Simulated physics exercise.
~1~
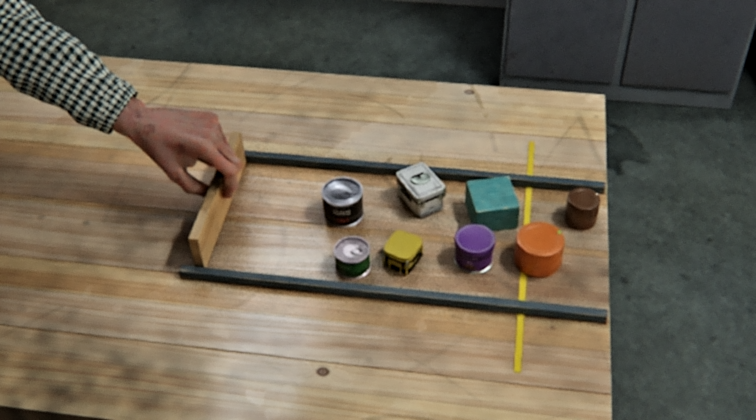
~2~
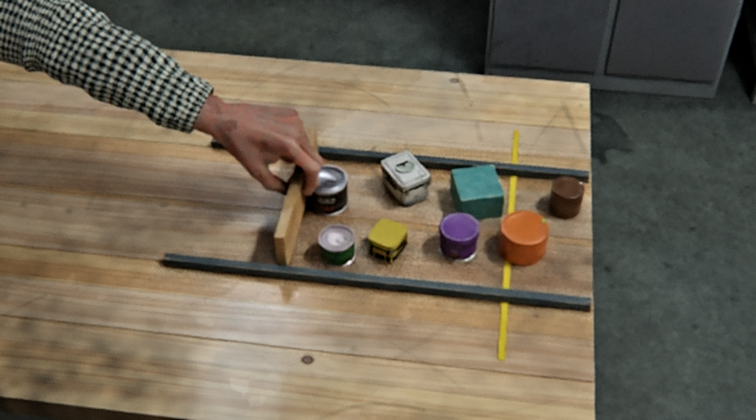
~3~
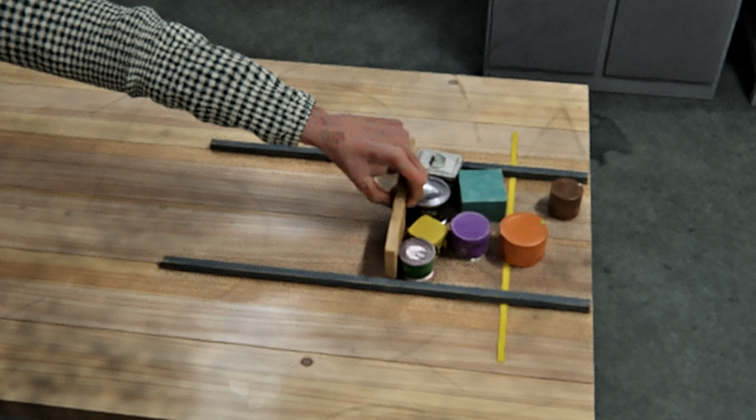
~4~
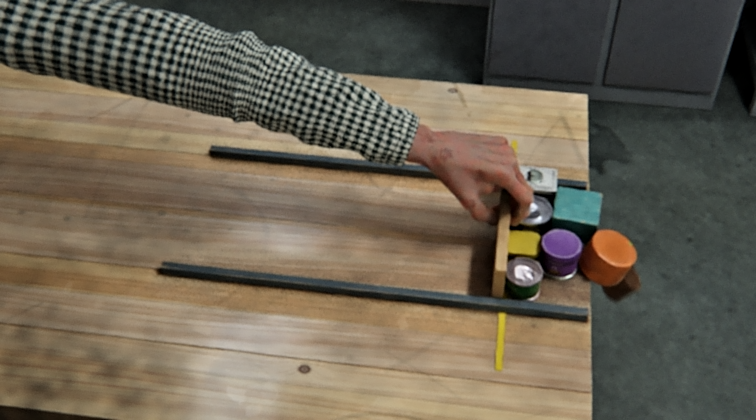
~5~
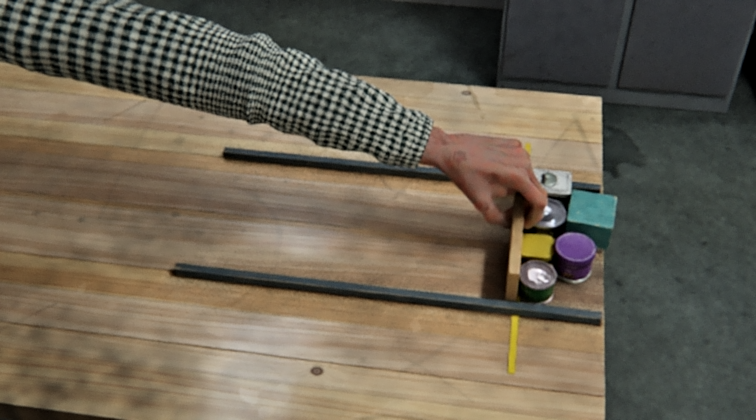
In this clip, a hand slides an upright wooden board rightward between two dark rails, bunching tins, blocks and lids and pushing them toward the table's end. It stops near the yellow tape; the orange and brown lids go over the edge while the others remain.
